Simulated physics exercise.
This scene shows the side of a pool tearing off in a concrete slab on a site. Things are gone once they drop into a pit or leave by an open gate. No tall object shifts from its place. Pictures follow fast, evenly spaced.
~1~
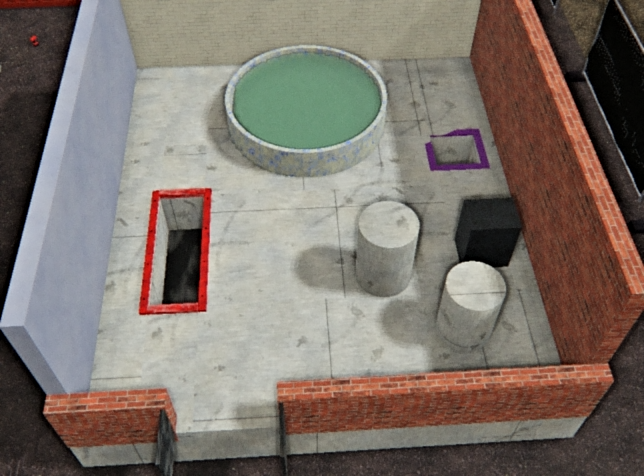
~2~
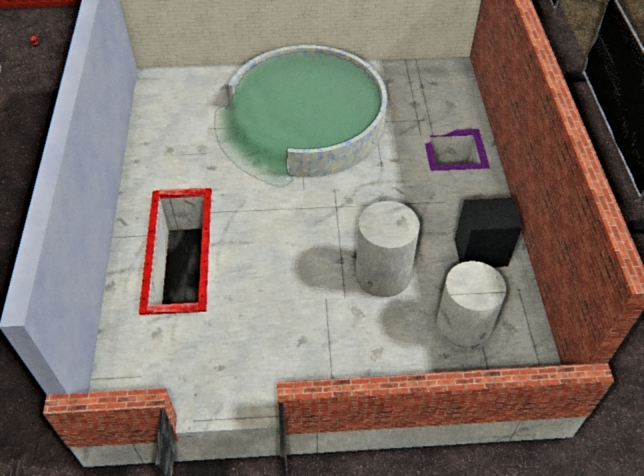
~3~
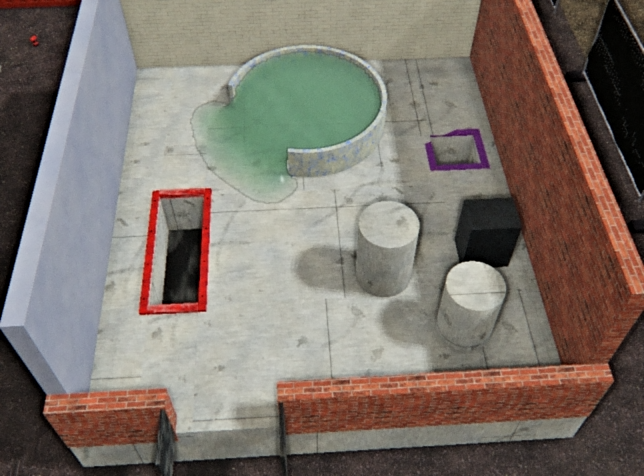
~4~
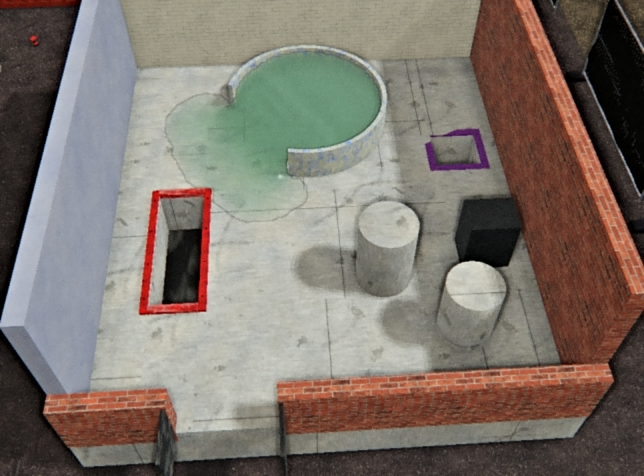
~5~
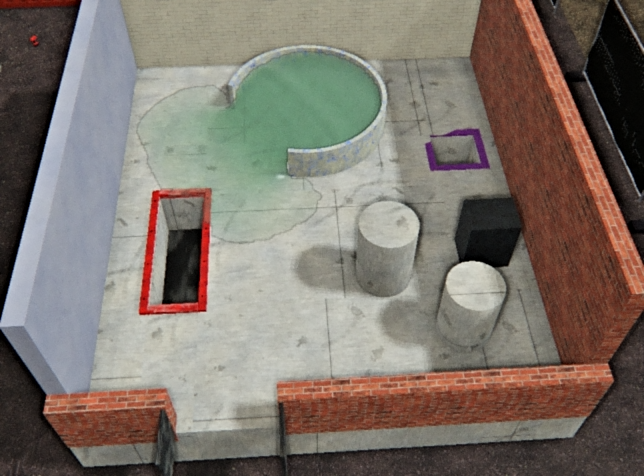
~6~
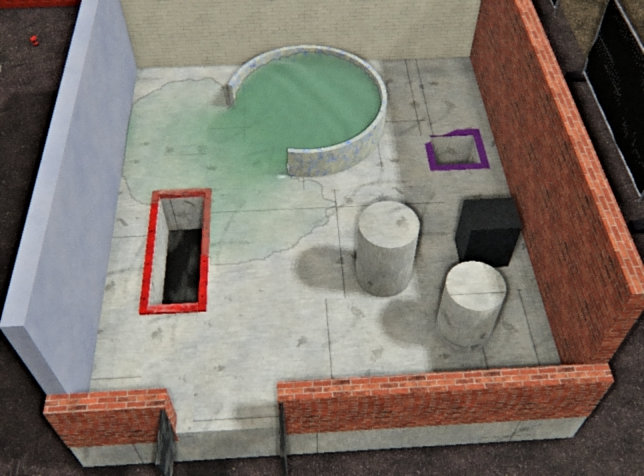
The clip shows a round pool of green water in a walled concrete yard; its front-left side opens, and water pours out, spreading left and forward across the slab around the red-edged pit while the pillars stay still.
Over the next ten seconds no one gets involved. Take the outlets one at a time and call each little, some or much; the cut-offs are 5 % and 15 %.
In order: The gate catches some; the red pit catches much; the purple pit catches little.
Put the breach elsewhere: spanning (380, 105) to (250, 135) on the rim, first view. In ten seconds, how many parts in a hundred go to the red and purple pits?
Approximately, red takes 4 % and purple takes 12 %.
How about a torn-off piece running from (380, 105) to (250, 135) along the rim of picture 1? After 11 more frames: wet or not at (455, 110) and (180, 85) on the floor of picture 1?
Respectively: Spared and spared.
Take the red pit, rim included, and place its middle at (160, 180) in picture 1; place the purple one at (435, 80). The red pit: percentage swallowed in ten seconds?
The red pit receives 45 per cent.
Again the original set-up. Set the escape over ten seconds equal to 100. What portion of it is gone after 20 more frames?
I get 55 percent.
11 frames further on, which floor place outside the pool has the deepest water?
My pick is (145, 175).
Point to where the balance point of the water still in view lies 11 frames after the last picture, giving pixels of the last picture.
The centre of mass sits at about (250, 147).
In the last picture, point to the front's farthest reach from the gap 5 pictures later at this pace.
I'd point to (204, 350).
A moment on, water covers 25 % of the floor; the gate 0 %, the red pit 4 %, the purple pit 0 %.
Next, water covers 30 % of the floor; the gate 0 %, the red pit 10 %, the purple pit 0 %.
Then, water covers 40 % of the floor; the gate 3 %, the red pit 19 %, the purple pit 0 %.
Later, water covers 55 % of the floor; the gate 6 %, the red pit 26 %, the purple pit 0 %.
In the end, water covers 75 % of the floor; the gate 10 %, the red pit 30 %, the purple pit 1 %.
